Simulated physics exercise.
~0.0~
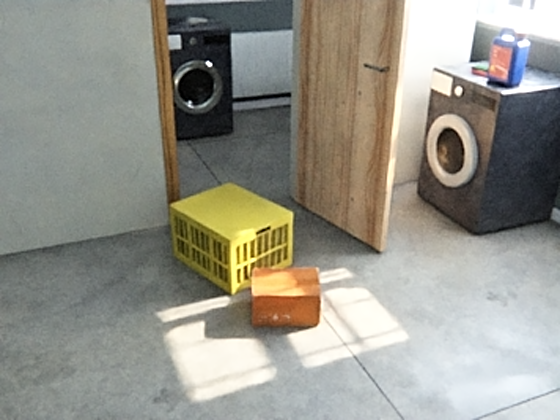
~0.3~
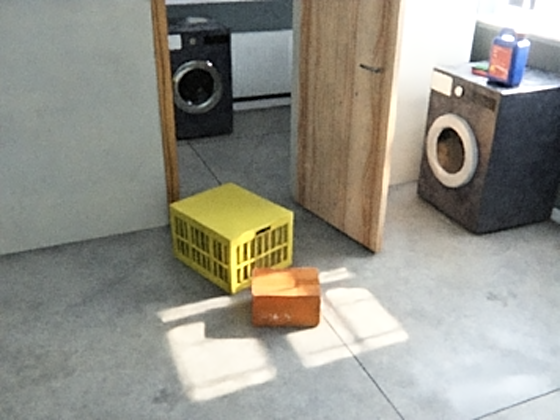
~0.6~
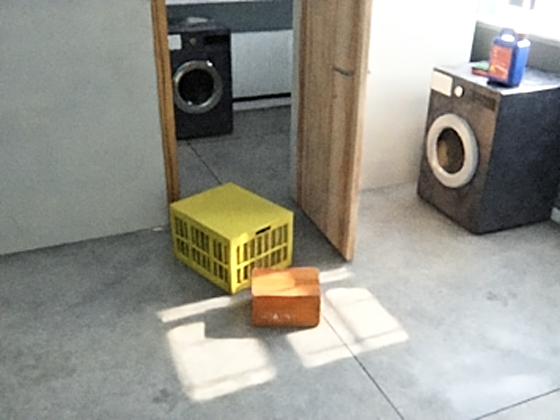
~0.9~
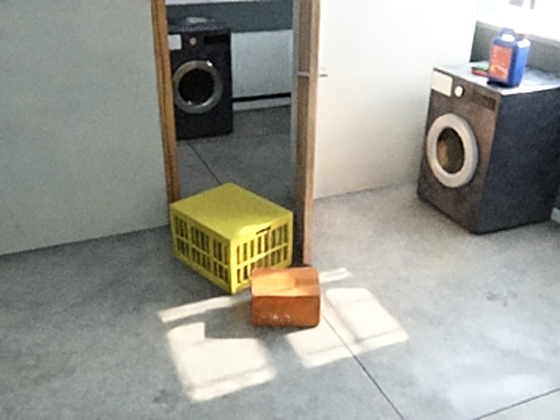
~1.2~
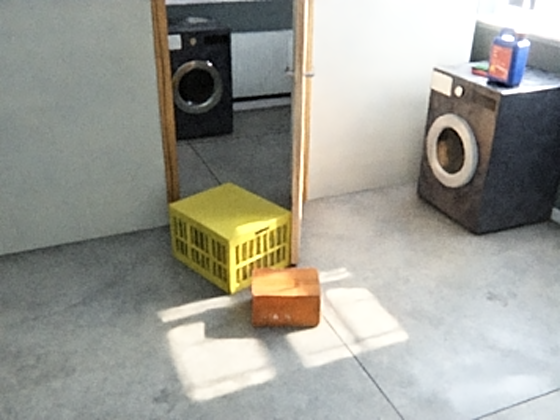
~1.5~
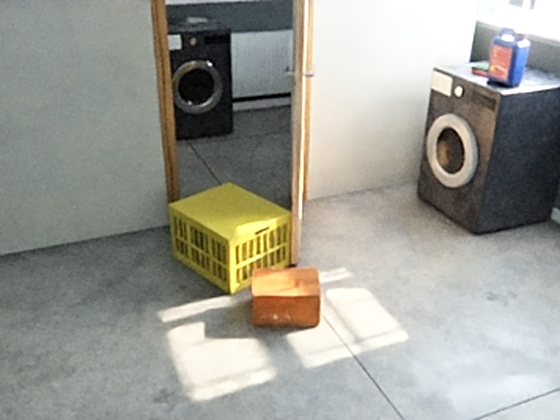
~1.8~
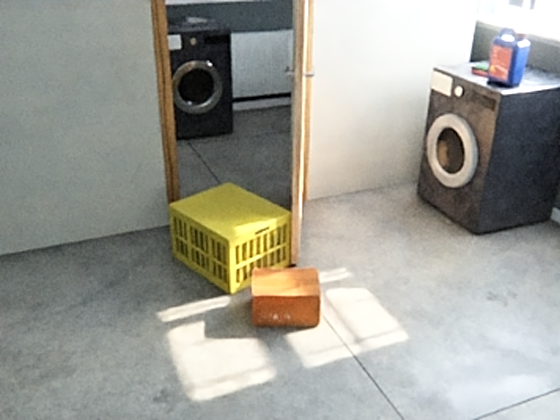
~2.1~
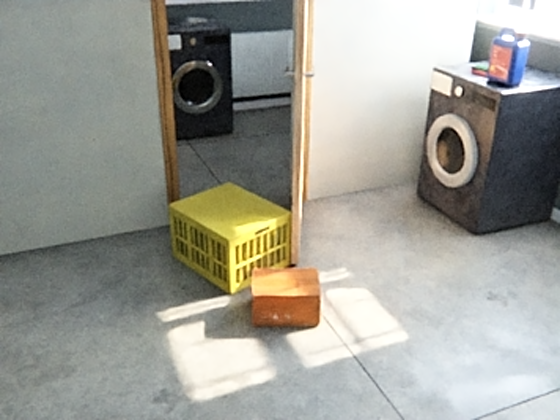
Wooden door swinging partway toward closed, then stopping still open beside a yellow crate and small orange box in the doorway.
